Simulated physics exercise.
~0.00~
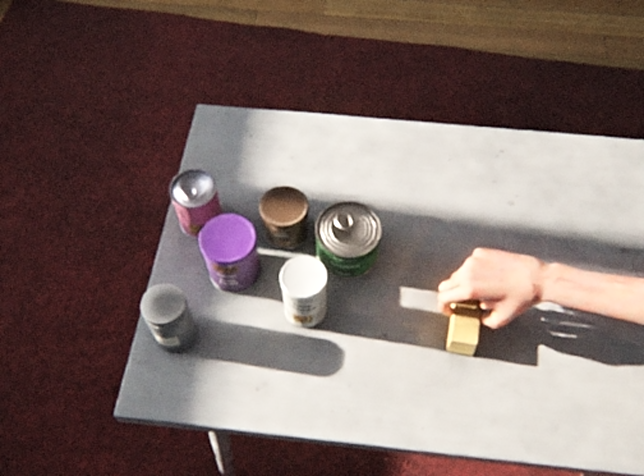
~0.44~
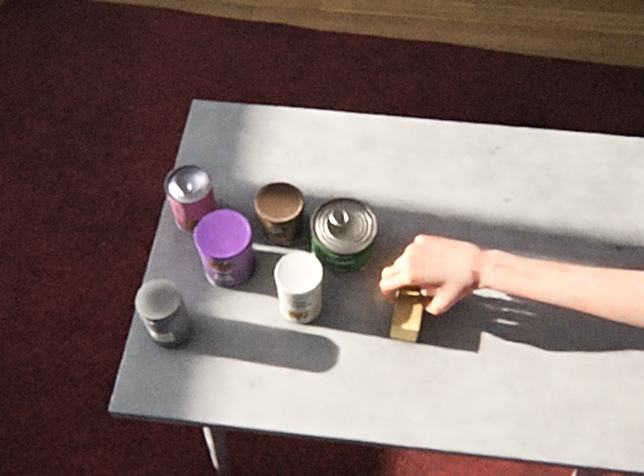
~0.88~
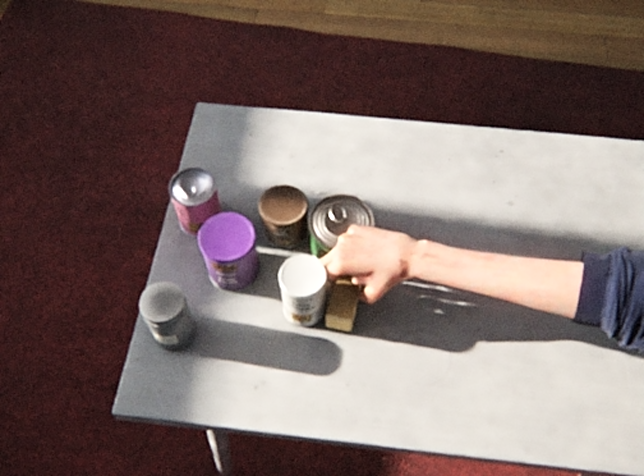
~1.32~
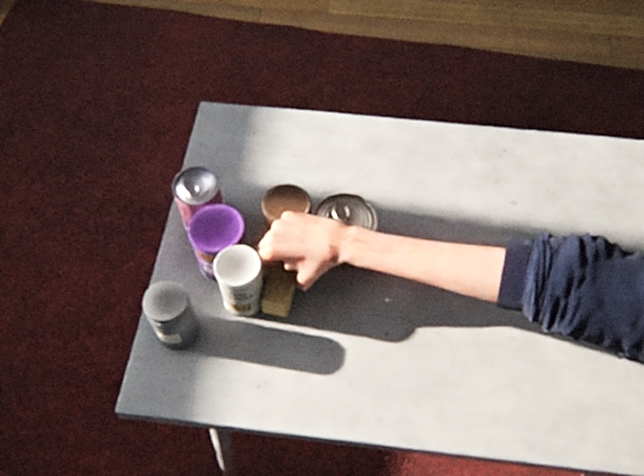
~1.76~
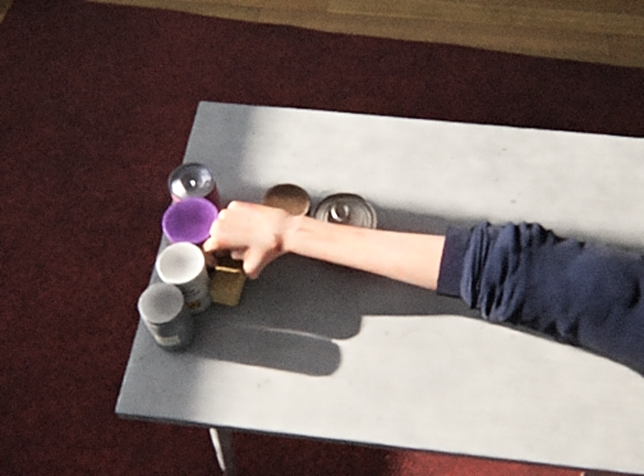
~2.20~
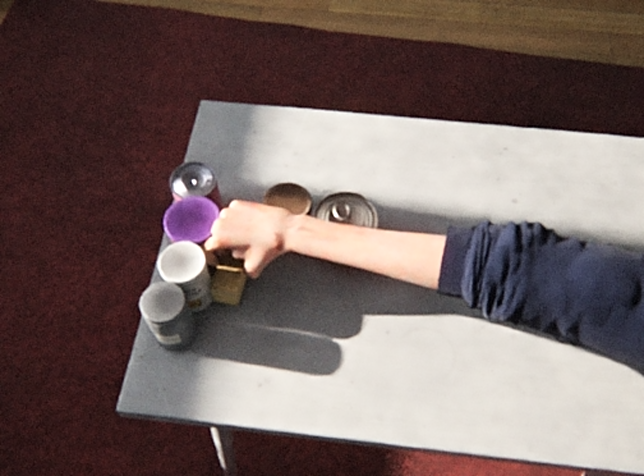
A hand holding a small yellow block reaches in from the right over a pale grey table on a dark red carpet, seen from above. Six containers crowd the left end, with pink, purple and brown tins, a green tub behind a white tin, and a grey jar near the corner. The hand slides the block left, and the green tub shifts slightly. The block then pushes the white tin left, and the purple tin shifts left too. The hand stops with both tins upright beside the grey jar and pink tin, everything still on the table.
